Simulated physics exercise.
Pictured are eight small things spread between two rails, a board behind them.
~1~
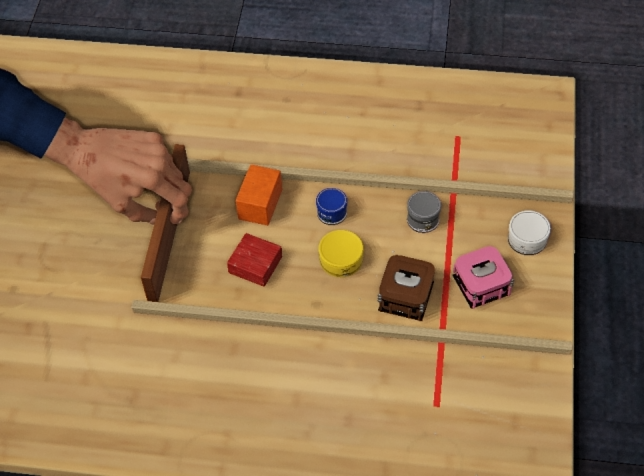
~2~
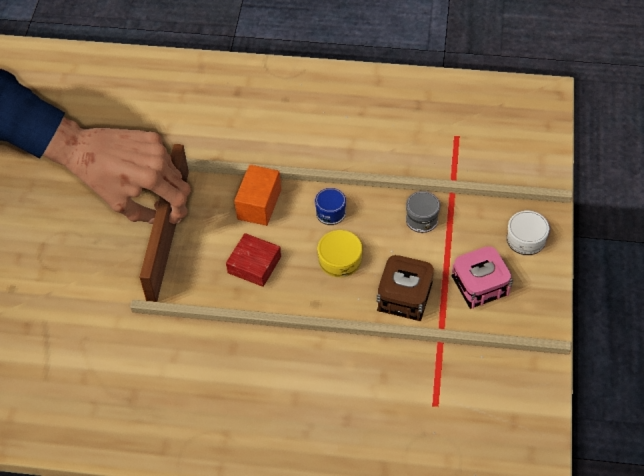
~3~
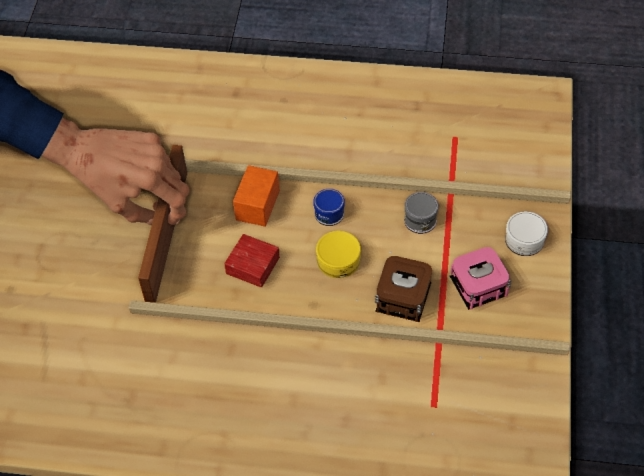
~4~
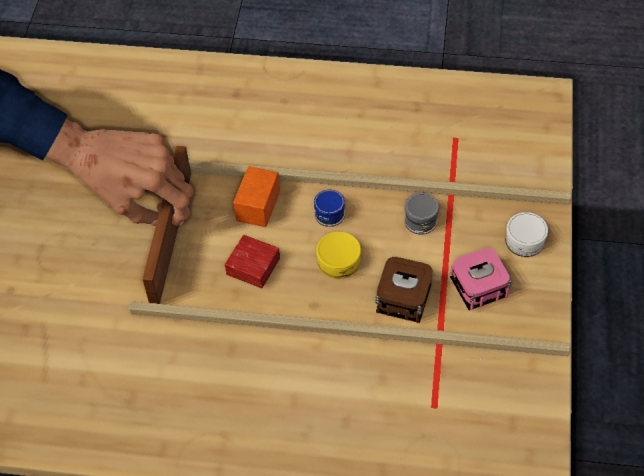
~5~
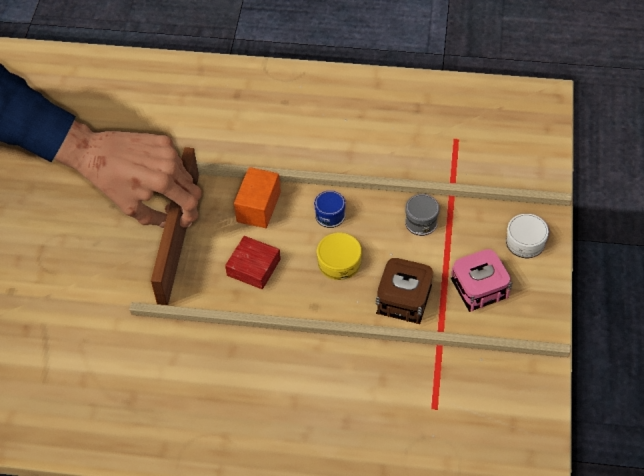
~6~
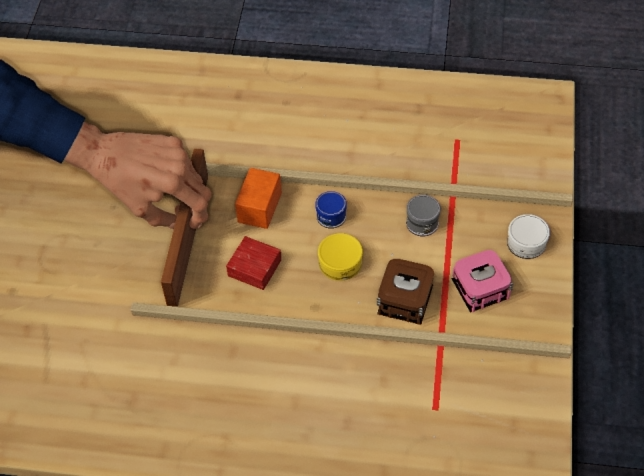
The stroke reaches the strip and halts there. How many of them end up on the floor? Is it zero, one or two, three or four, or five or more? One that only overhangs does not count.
I would say zero.
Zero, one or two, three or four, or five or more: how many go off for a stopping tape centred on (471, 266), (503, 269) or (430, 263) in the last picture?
Counting what would fall each time, I get no fall at all; just one or two; zero.
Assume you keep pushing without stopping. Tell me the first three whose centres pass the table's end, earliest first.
Sequence: White pot; grey pot; pink case.
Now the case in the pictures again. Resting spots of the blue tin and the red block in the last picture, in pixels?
The blue tin at (499, 215), the red block at (467, 265).
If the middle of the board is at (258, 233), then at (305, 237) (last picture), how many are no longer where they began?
In order, the tallies are 2 and 4.
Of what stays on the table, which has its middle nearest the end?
I'd say the white pot.
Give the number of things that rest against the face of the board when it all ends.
3 of them.
A little later, none off yet; white pot at rest near (528, 237); pink case at rest near (482, 280); grey pot at rest near (423, 216).
Next, none off yet; white pot at rest near (528, 237); pink case at rest near (485, 282); grey pot shifted well along near (488, 220).
When it is over, the number that fall off is zero.
